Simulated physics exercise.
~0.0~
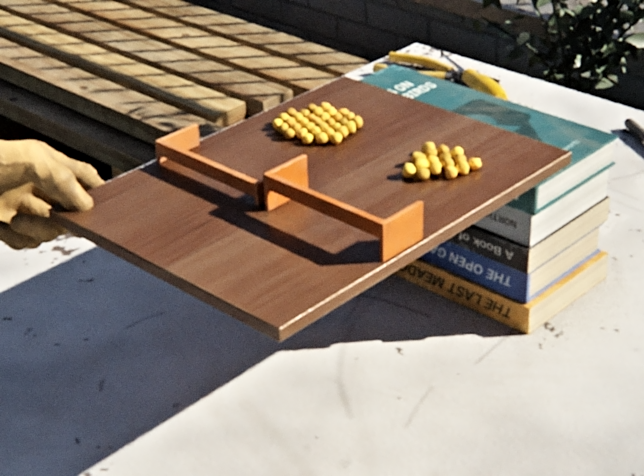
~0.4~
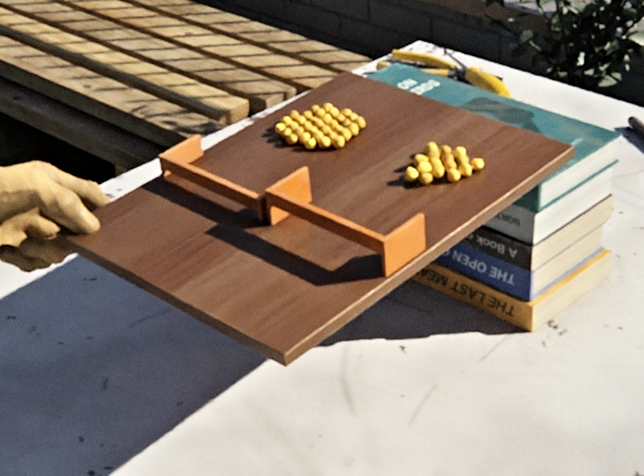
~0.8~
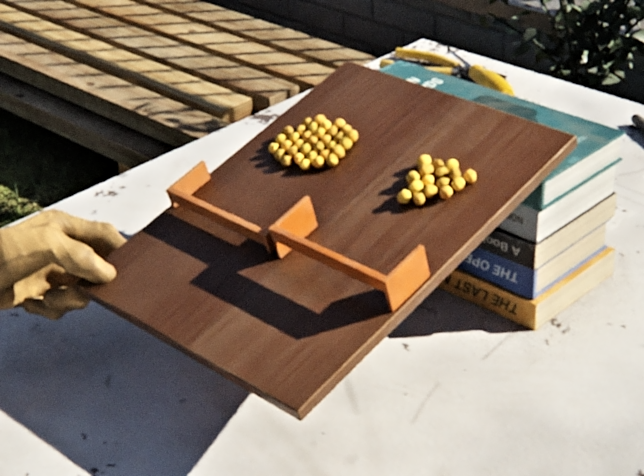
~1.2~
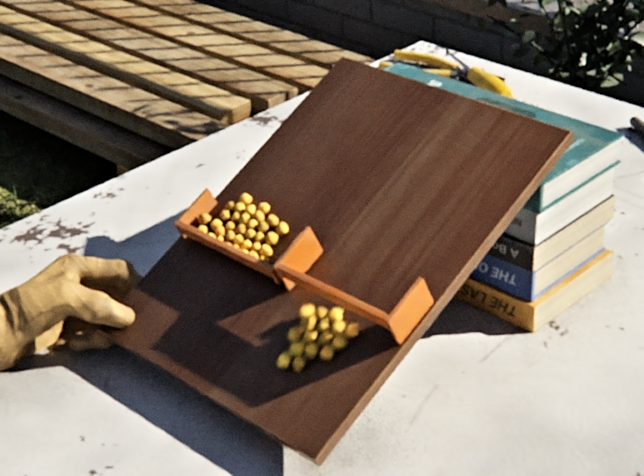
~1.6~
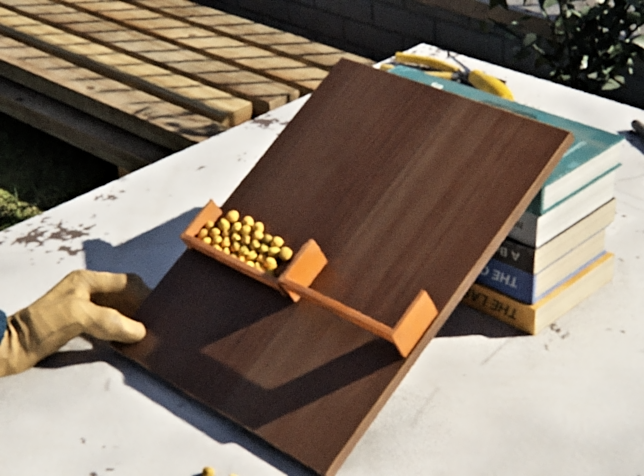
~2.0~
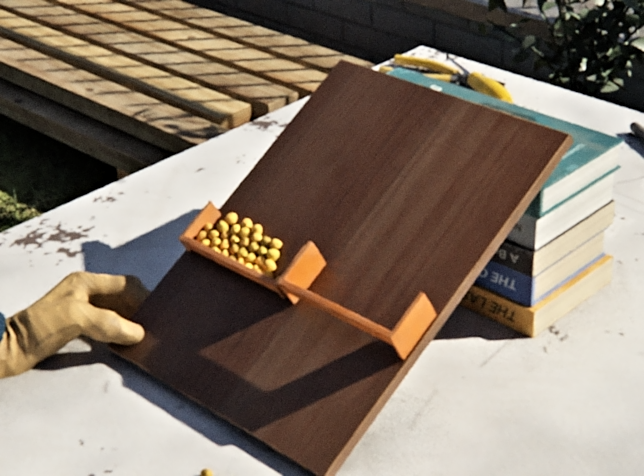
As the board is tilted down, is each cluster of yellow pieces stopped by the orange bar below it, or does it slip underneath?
The two clusters end differently. The larger one on the left is stopped and stays gathered against its bar, while the smaller one on the right slips beneath its bar and slides off the board.
